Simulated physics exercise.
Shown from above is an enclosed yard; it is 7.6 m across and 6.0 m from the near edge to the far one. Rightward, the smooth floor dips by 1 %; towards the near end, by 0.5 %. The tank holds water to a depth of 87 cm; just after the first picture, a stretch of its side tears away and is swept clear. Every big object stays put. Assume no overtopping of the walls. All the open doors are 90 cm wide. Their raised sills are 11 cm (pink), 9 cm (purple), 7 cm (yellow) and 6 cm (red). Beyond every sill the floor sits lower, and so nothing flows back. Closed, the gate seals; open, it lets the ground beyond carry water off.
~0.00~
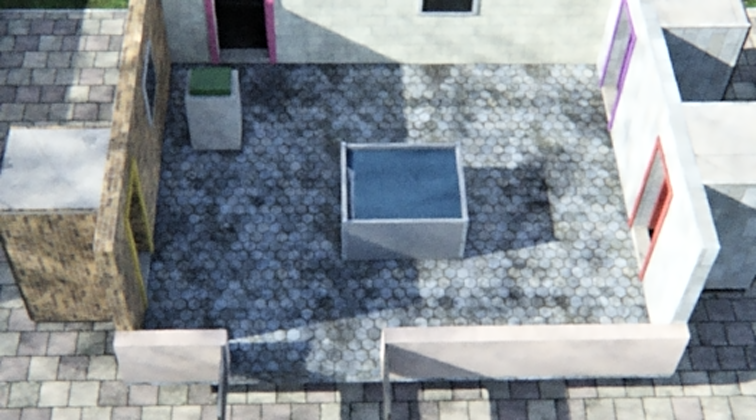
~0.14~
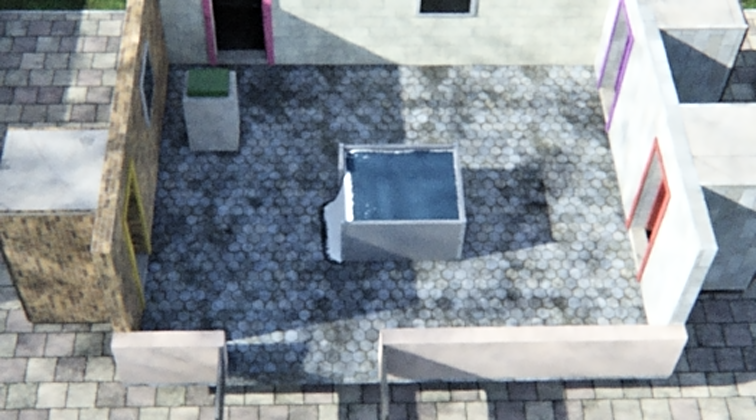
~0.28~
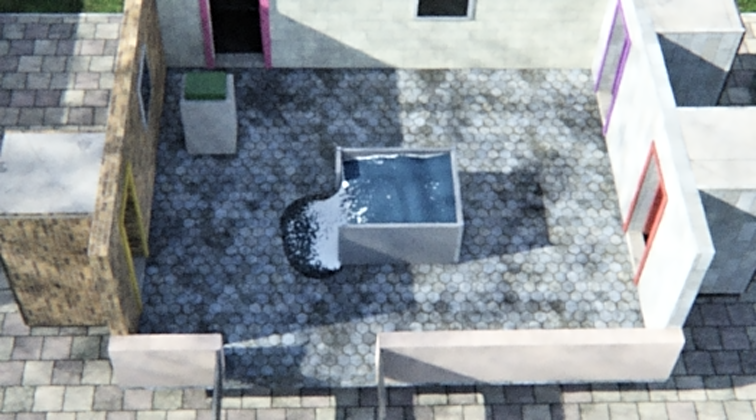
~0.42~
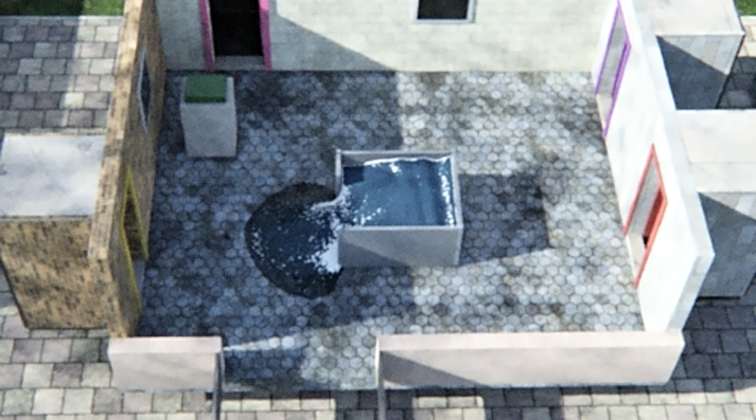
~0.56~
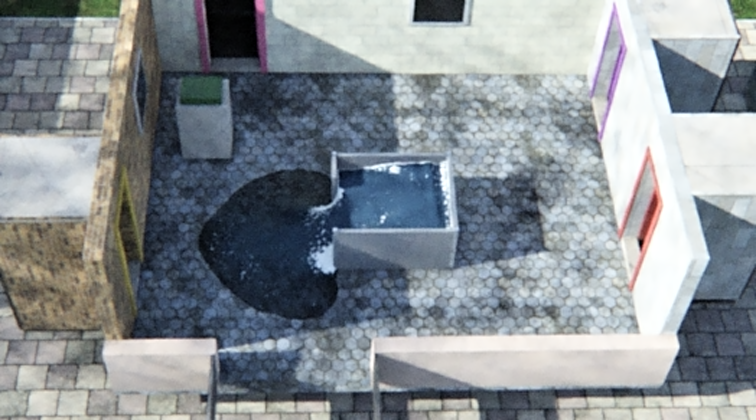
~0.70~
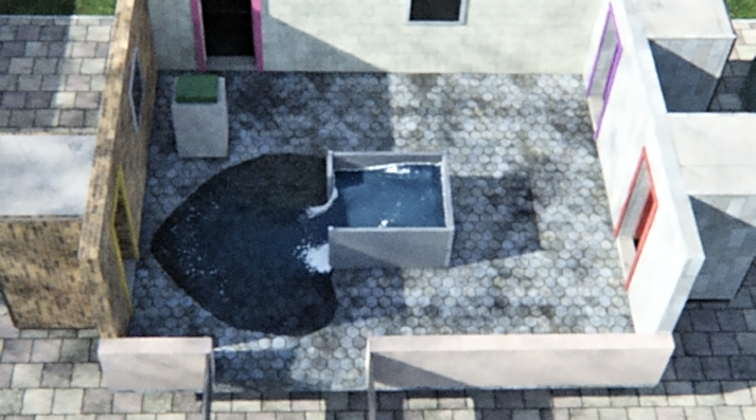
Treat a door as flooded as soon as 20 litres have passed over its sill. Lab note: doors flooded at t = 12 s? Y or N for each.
In order: Pink door: The inflow ends up lower than the cap; purple door: The inflow ends up lower than the cap; yellow door: The inflow ends up higher than the cap; red door: The inflow ends up lower than the cap.
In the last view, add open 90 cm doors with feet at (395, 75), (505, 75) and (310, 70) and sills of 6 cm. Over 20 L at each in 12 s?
Note, doorways in listed order: Stays short, stays short, stays short.
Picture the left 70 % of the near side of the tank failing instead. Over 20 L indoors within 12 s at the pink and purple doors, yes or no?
Door pink stays within, door purple stays within.
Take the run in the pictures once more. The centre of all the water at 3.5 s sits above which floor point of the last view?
Roughly (255, 224).
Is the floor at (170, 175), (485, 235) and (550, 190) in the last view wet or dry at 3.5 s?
Soaked, untouched, untouched.
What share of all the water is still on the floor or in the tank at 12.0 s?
Some 64 out of every hundred parts.
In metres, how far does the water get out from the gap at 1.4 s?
Distance: Approx. 3.8 m.
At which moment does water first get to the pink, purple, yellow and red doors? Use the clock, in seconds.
Door times: Pink 2.0 s / purple 7.5 s / yellow 0.9 s / red 9.5 s.
After 1.4 s water covers 25 % of the floor and is deepest (38 cm) near (324, 244); pink door not reached, purple door not reached, yellow door 18 cm at the sill, 45 L in, red door not reached.
After 2.2 s water covers 30 % of the floor and is deepest (36 cm) near (131, 312); pink door 3 cm at the sill, 0 L in, purple door not reached, yellow door 25 cm at the sill, 150 L in, red door not reached.
After 3.5 s water covers 30 % of the floor and is deepest (21 cm) near (159, 71); pink door 10 cm at the sill, 3 L in, purple door not reached, yellow door 16 cm at the sill, 256 L in, red door not reached.
After 7.0 s water covers 70 % of the floor and is deepest (10 cm) near (125, 364); pink door 6 cm at the sill, 3 L in, purple door not reached, yellow door 7 cm at the sill, 304 L in, red door not reached.
After 12.0 s water covers 90 % of the floor and is deepest (8 cm) near (616, 362); pink door 2 cm at the sill, 3 L in, purple door 7 cm at the sill, 0 L in, yellow door 3 cm at the sill, 305 L in, red door 5 cm at the sill, 0 L in.
